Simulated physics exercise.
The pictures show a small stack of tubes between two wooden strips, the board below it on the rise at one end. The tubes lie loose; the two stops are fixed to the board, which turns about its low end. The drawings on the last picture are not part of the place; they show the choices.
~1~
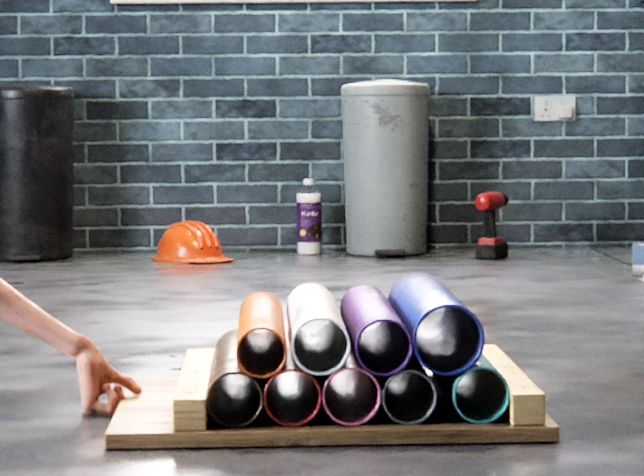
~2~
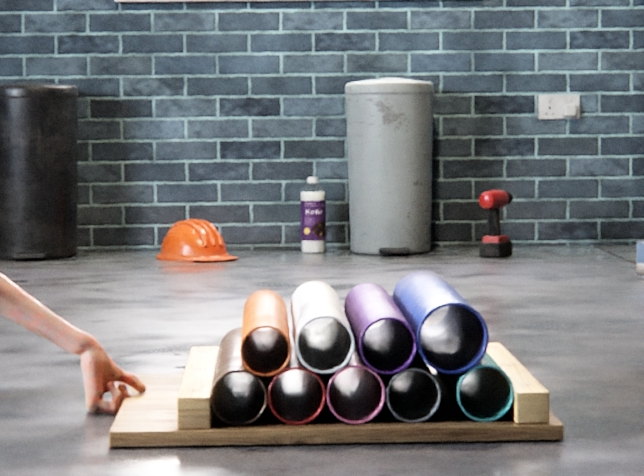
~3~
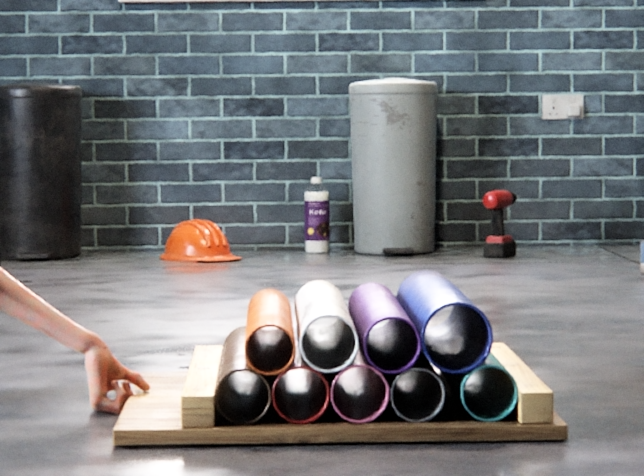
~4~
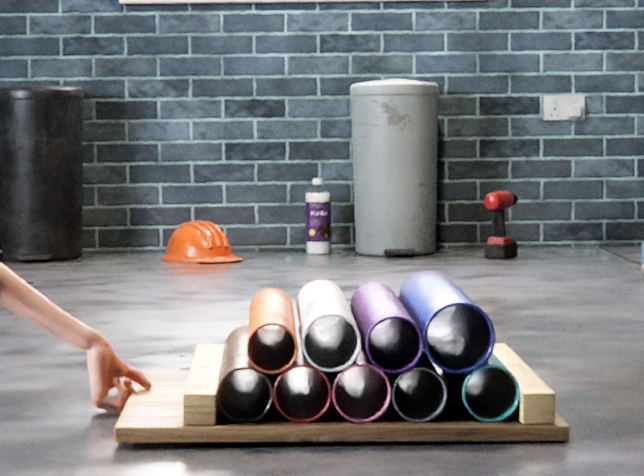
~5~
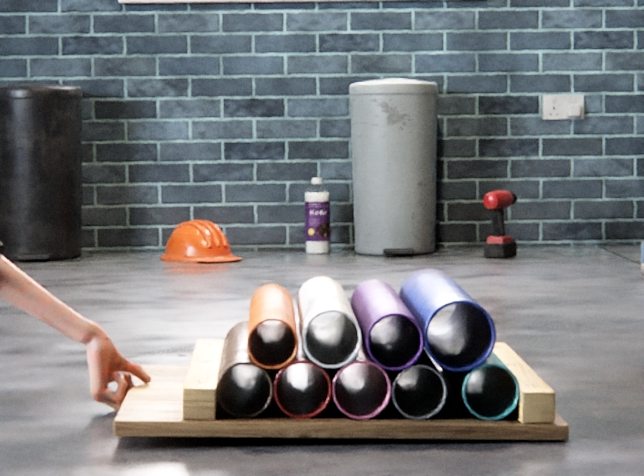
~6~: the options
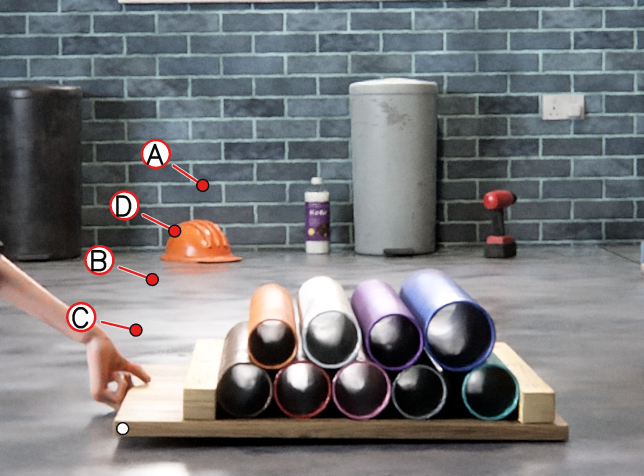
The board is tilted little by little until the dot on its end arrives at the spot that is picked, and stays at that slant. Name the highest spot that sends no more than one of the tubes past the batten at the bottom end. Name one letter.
Up to B.
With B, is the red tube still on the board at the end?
Yes.
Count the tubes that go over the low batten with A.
The count is four.
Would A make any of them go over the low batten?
Yes.
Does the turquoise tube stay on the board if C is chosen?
Yes, with C.
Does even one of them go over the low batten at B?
At B: Yes.
On the marked copy, A at (203, 185); B at (152, 280); C at (136, 330); D at (175, 231); the white dot at (122, 429).
Following B. Soon after the start, board at 15°.
Later, board at 21°.
In the end, board at 21°, one over the low batten (blue).
As for the rest, A four over the low batten (orange, purple, white, blue); C one over the low batten (blue); D two over the low batten (purple, blue).
